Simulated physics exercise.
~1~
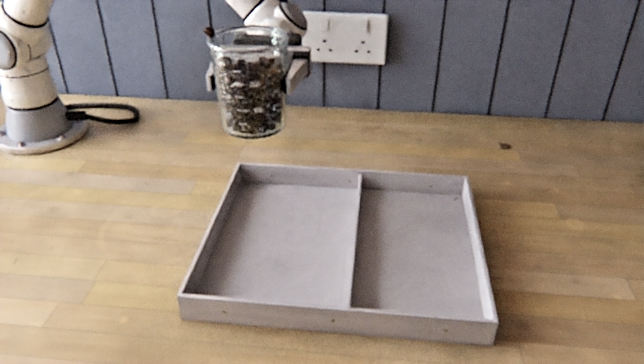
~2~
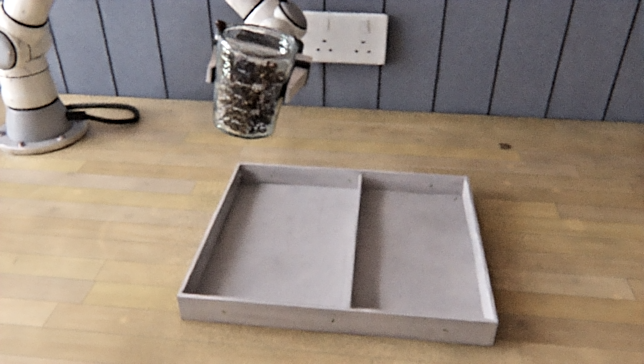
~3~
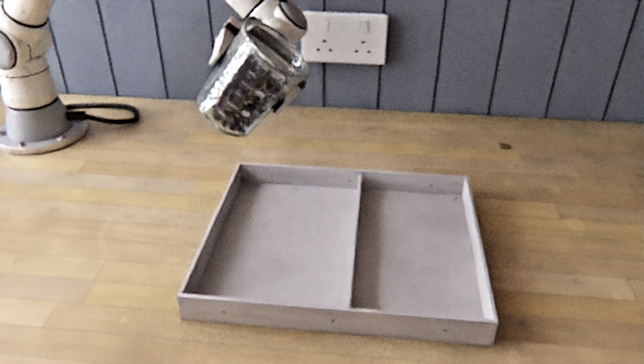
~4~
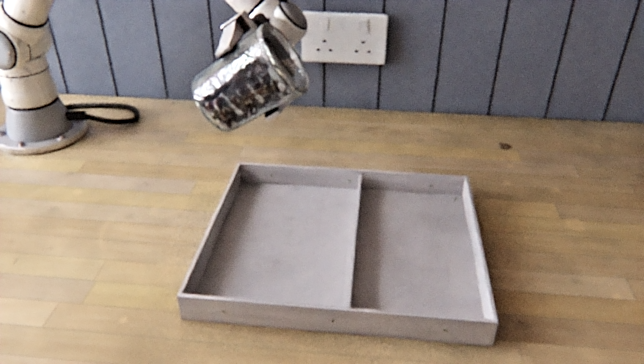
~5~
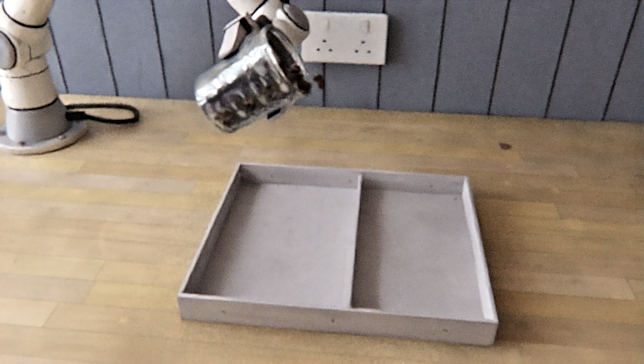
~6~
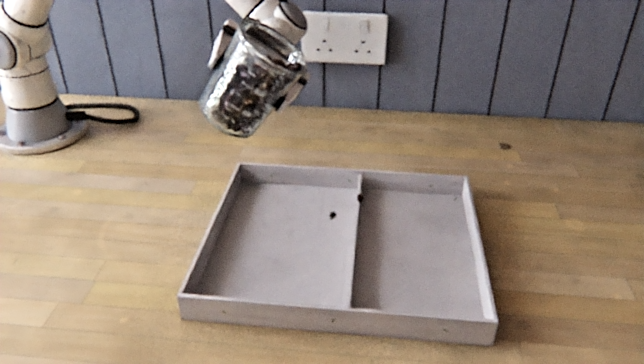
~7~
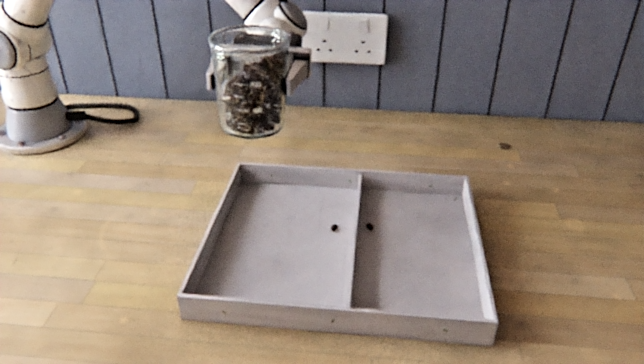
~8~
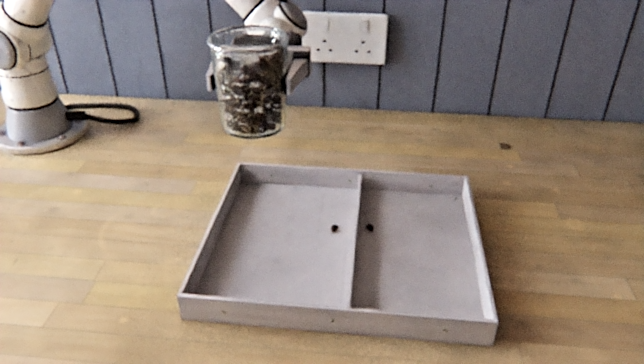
The video shows a robotic arm holding a glass beaker of dark beans above a divided grey tray on a wooden table. It tilts the beaker until two beans fall out, then turns it upright, leaving one bean on each side of the divider and the beaker still mostly full.
